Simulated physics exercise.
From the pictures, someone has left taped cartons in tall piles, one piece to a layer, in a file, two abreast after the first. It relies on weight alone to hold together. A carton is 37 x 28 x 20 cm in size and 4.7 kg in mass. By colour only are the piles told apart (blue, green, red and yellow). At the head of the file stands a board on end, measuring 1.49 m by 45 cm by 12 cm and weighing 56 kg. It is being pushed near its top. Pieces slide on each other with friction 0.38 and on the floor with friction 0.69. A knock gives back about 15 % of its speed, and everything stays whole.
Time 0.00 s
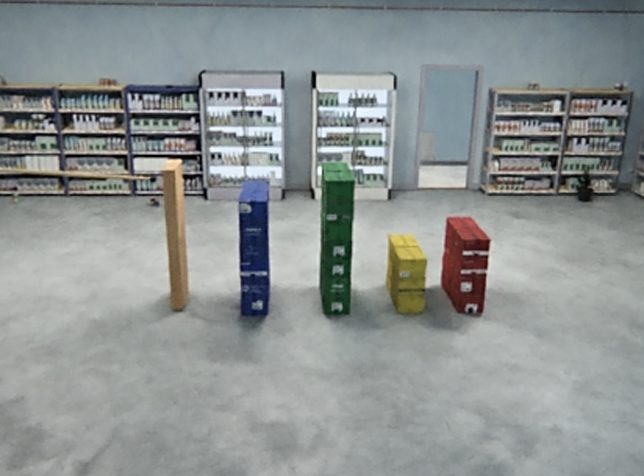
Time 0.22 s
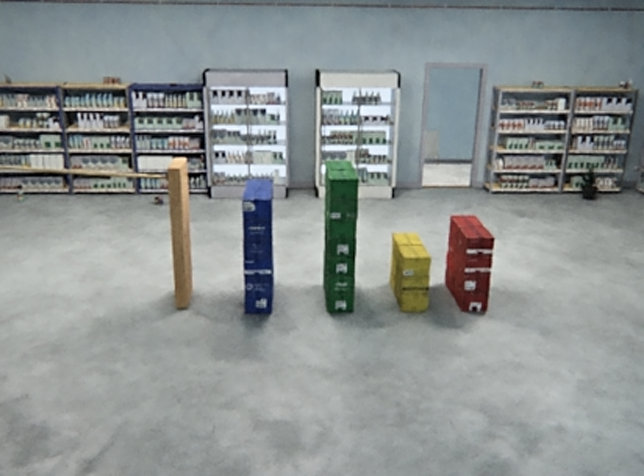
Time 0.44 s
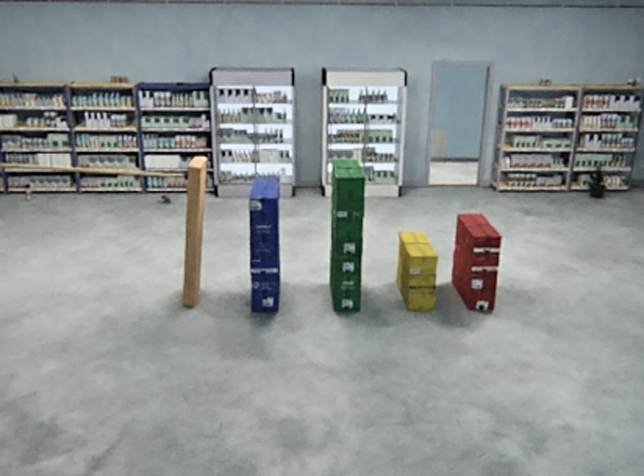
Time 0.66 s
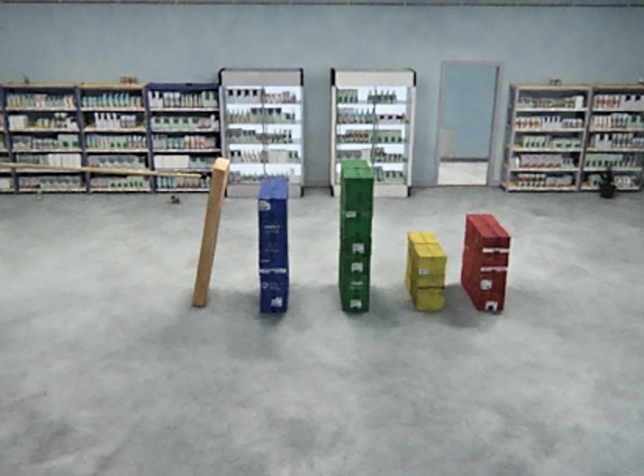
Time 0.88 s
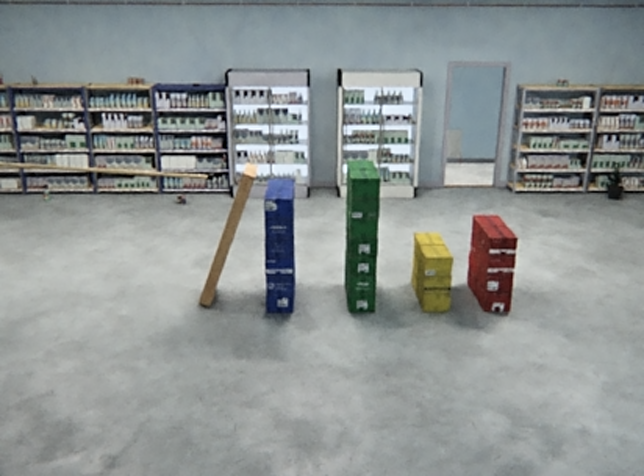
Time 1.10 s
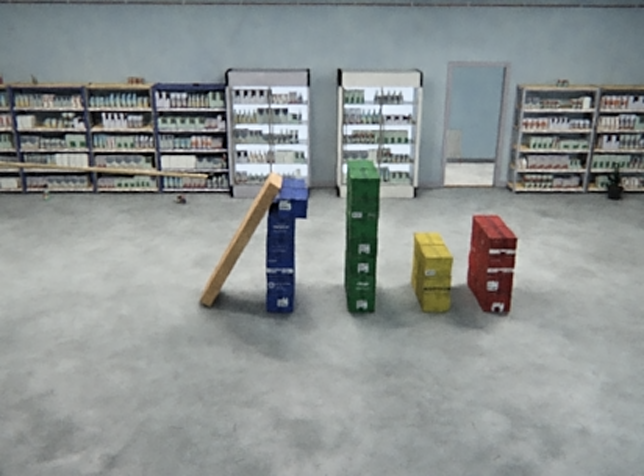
Wooden board nudged by a thin pole, tilting right and shoving the blue stack's top rightward beside green, yellow and red stacks.
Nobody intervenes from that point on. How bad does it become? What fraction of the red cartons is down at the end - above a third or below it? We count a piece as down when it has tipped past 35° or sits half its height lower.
It is above a third.
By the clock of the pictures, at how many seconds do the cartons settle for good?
Near 5.5 s.
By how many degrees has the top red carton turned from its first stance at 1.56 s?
About 0 degrees.
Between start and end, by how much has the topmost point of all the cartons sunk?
Around 55 centimetres.
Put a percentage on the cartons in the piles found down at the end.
Roughly 70 per cent of them.
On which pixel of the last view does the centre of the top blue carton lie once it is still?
I'd say its middle settles close to (391, 268).
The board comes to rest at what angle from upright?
Roughly 65° from upright.
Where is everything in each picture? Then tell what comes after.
In the first picture (pixels give the middle of a visible side; the camera pans a little), pole end (152, 180) 11 cm short, board 0° from upright; top red carton (477, 249); top blue carton (253, 211); none of the others has stirred.
The second picture shows pole end 11 mm in, board 0° from upright; top red carton (481, 247).
The third picture shows pole end (187, 177) 13 cm in, board 6° from upright; top red carton (488, 246); none of the others has stirred.
The fourth picture shows pole end (203, 177) 20 cm in, stopped, board 11° from upright; top red carton (497, 246); none of the others has stirred.
The fifth picture shows pole end (210, 178) 20 cm in, stopped, board 20° from upright; top red carton (504, 247); none of the others has stirred.
The sixth picture shows pole end (209, 178) 20 cm in, stopped, board 30° from upright; top red carton (503, 248); top blue carton (293, 209) 15 cm from its place; movement in 4 of them.
After 1.56 s, board 46° from upright; none of the 8 red cartons down (2 of 40 in all colours); top red carton unmoved; top blue carton 24° from how it stood, 11 cm lower.
After 2.02 s, board 59° from upright; none of the 8 red cartons down (10 of 40 in all colours); top red carton unmoved; top blue carton 23° from how it stood, 31 cm lower.
After 2.54 s, board 62° from upright; none of the 8 red cartons down (22 of 40 in all colours); top red carton 50 mm from its place; top green carton 60° from how it stood, 38 cm lower.
After 3.52 s, board 67° from upright; 4 of the 8 red cartons down (28 of 40 in all colours); top red carton 61° from how it stood, 24 cm lower; top yellow carton on its side.
In the end (5.6 s), board 67° from upright; 5 of the 8 red cartons down (29 of 40 in all colours); top red carton on its side; top yellow carton on its side. That is 62 per cent. From the last view, middles, top red carton near (569, 318), top yellow carton near (457, 292).
